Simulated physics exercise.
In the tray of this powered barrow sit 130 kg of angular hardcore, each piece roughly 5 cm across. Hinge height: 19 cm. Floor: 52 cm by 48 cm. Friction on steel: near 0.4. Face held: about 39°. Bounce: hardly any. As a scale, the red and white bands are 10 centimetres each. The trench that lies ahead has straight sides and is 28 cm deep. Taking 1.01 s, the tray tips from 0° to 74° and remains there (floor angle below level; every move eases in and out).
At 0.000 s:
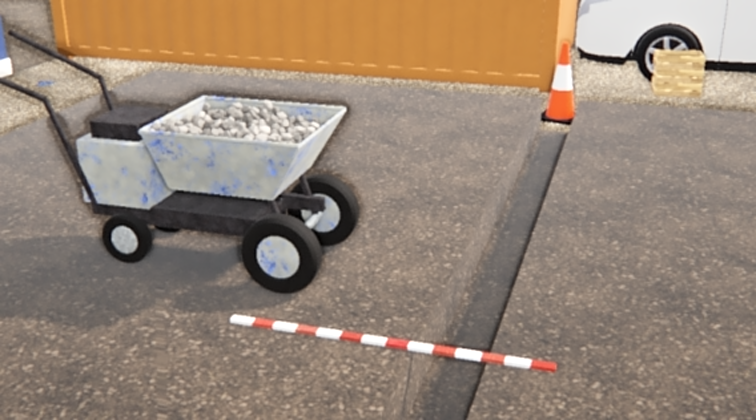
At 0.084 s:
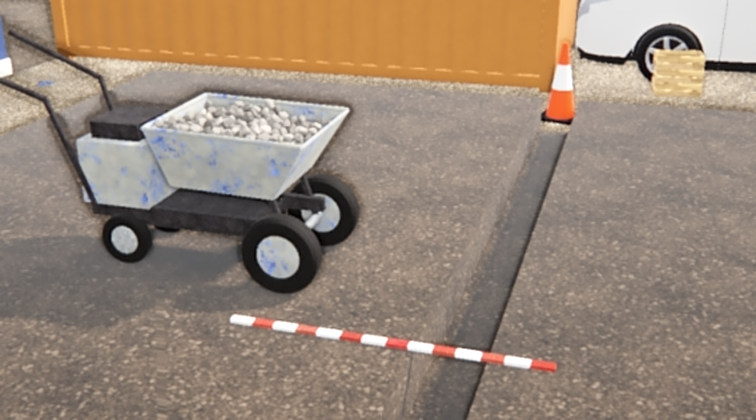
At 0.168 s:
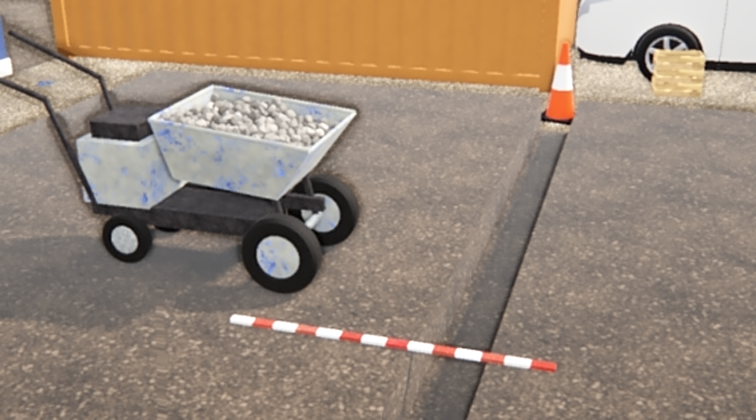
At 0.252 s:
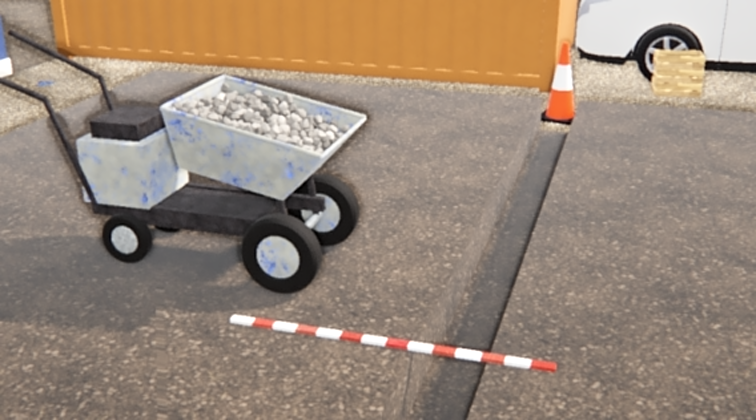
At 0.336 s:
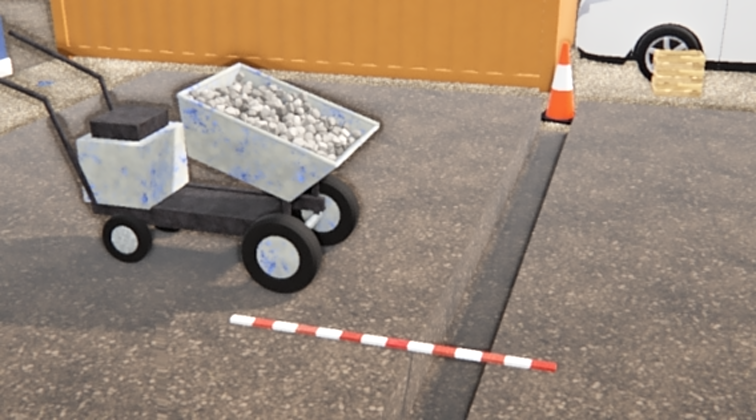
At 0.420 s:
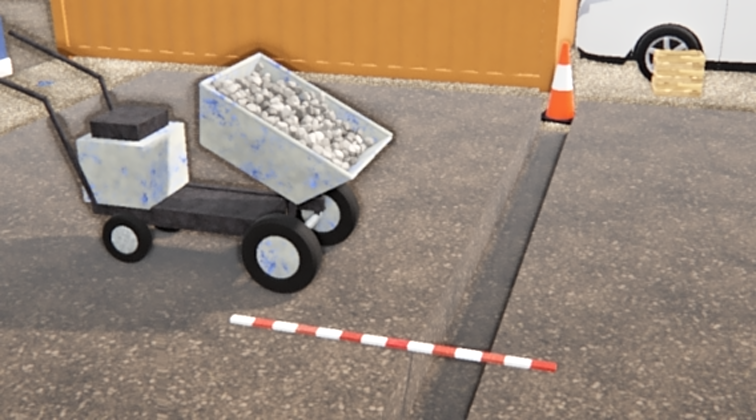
On a paved yard by an orange container, a powered barrow's stone-filled tray tilts steadily forward to the right, its wheels staying still.
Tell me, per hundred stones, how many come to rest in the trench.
63 per hundred.
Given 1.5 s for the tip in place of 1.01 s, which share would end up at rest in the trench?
Probably about 60 in a hundred.
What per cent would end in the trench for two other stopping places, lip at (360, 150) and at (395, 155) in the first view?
The first start gives about 55 per cent, the second about 25.
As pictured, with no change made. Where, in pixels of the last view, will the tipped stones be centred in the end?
Their middle lands near (469, 319).
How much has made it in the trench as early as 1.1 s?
About 20 per cent by then.
After 0.8 s the floor is at 63°; 100 % in the tray; the foremost stones are at (406, 225).
After 1.1 s the floor is at 74°; 72 % in the tray, 7 % short of the trench, 20 % in the trench; the foremost stones are at (499, 351).
After 1.5 s the floor is at 74°; 45 % in the tray, 12 % short of the trench, 43 % in the trench; the foremost stones are at (520, 318).
After 3.4 s the floor is at 74°; 20 % in the tray, 16 % short of the trench, 63 % in the trench; the foremost stones are at (535, 318).
